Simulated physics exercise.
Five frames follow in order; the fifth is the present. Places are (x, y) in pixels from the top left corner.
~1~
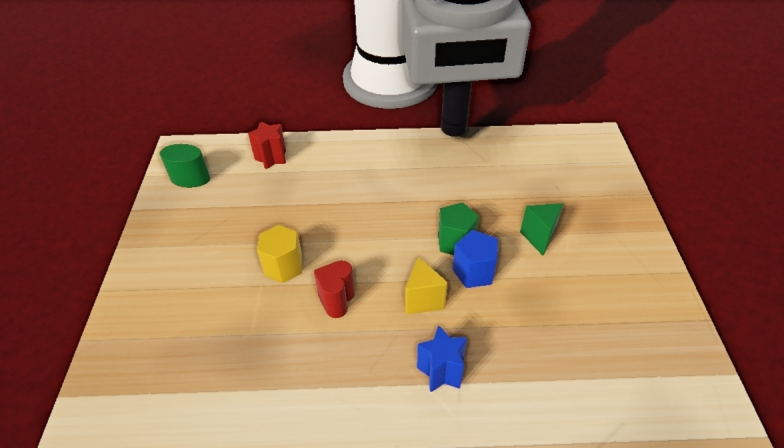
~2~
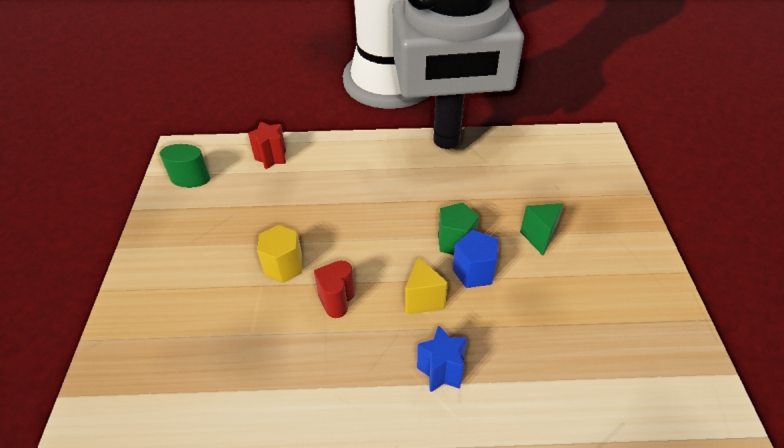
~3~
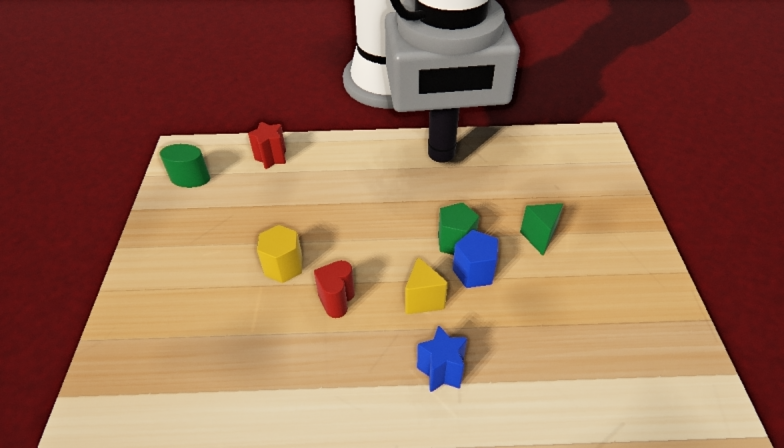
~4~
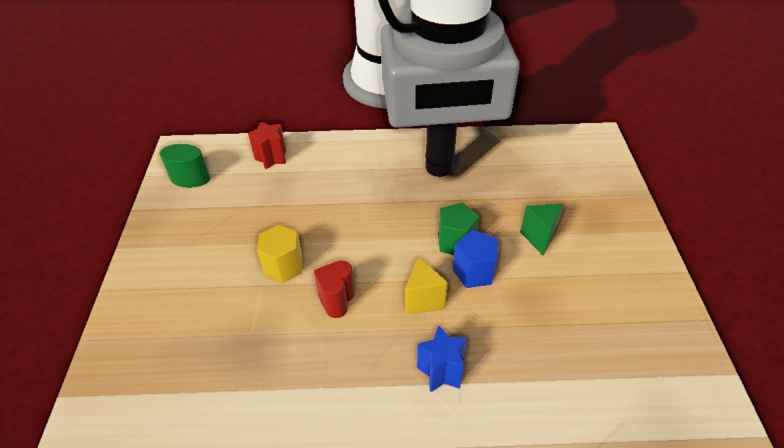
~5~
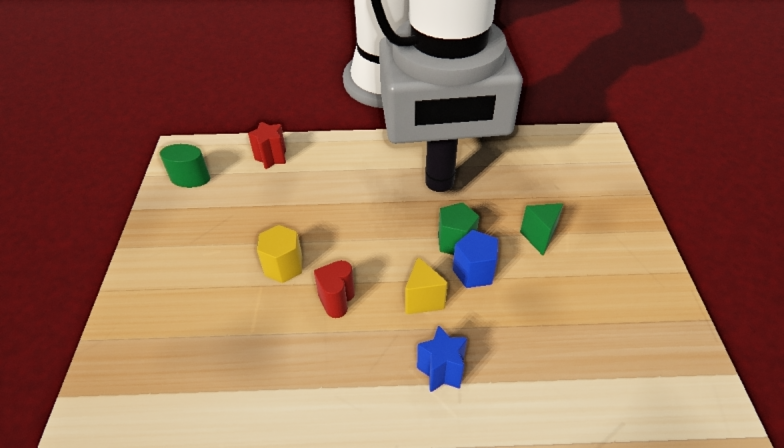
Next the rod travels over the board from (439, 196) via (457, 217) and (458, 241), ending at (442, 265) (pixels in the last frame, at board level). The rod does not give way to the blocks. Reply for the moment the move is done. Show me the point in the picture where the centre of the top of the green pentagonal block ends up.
The centre of its top face lies at (431, 265).
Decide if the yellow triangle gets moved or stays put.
That one moves away.
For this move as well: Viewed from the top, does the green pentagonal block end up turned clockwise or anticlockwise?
It goes clockwise.
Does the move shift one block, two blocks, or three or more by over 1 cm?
I reckon the push displaces three or more of the blocks by more than 1 cm.
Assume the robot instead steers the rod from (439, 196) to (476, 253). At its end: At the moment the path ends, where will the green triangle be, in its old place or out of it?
That block is not shifted.
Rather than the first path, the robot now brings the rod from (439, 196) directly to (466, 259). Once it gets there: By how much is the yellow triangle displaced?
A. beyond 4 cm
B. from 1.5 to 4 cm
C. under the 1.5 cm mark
C: Under the 1.5 cm mark.
On the path given first. One third of the way, rod (459, 205); nothing pushed yet.
Two thirds of the way, rod (459, 229); green pentagonal block (448, 239), turned 35° clockwise; blue pentagonal block (486, 257).
At the end, rod (443, 253); yellow triangle (414, 288); green pentagonal block (431, 265), turned 30° clockwise; blue pentagonal block (487, 258); green triangle in place.
